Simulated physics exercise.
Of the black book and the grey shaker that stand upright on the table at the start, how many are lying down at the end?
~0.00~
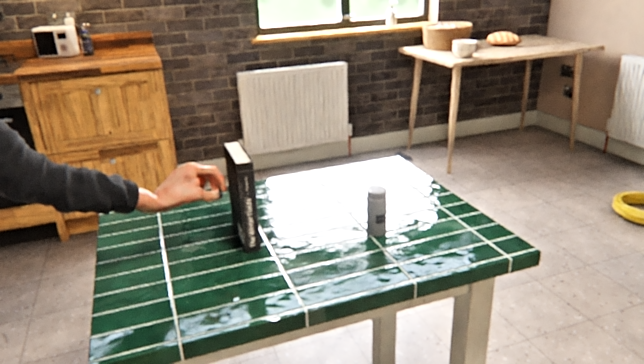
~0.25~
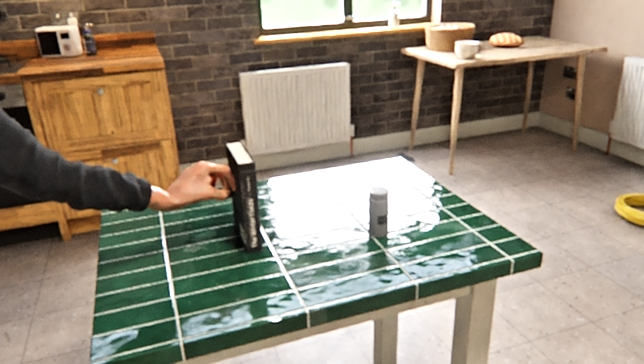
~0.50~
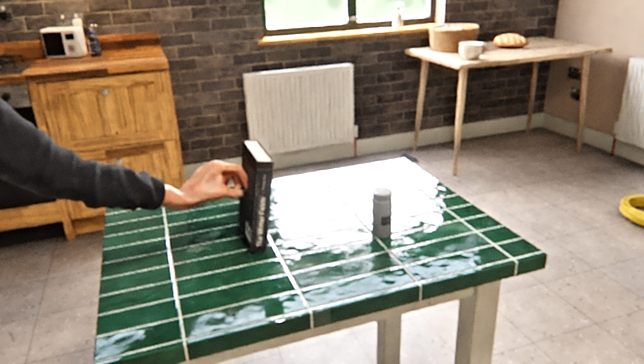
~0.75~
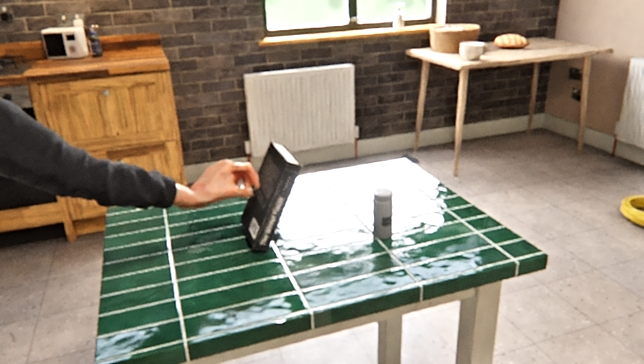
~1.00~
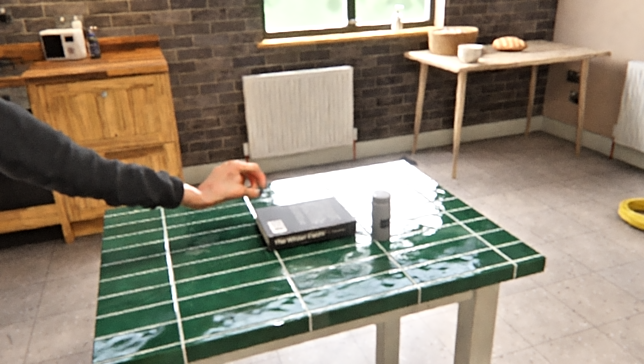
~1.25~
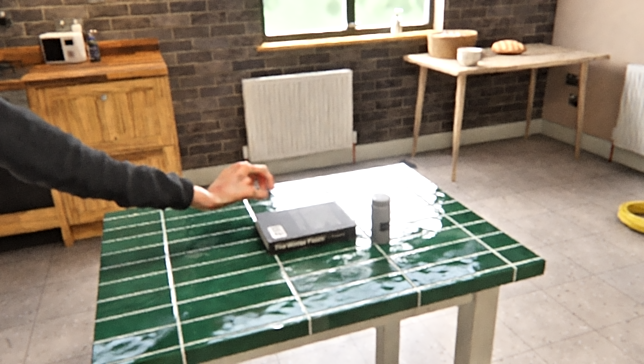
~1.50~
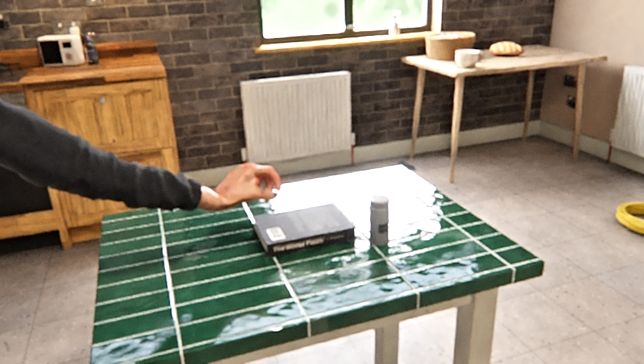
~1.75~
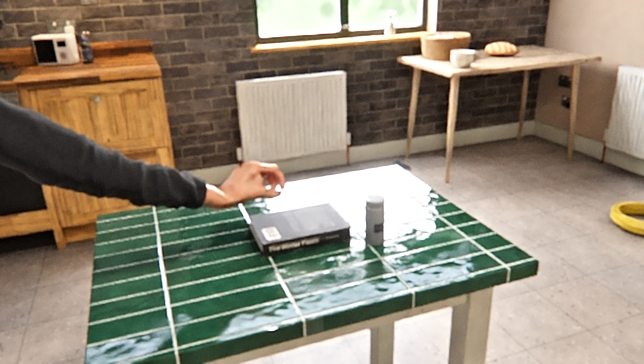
One of them is lying down at the end, the black book, while the grey shaker is still standing.
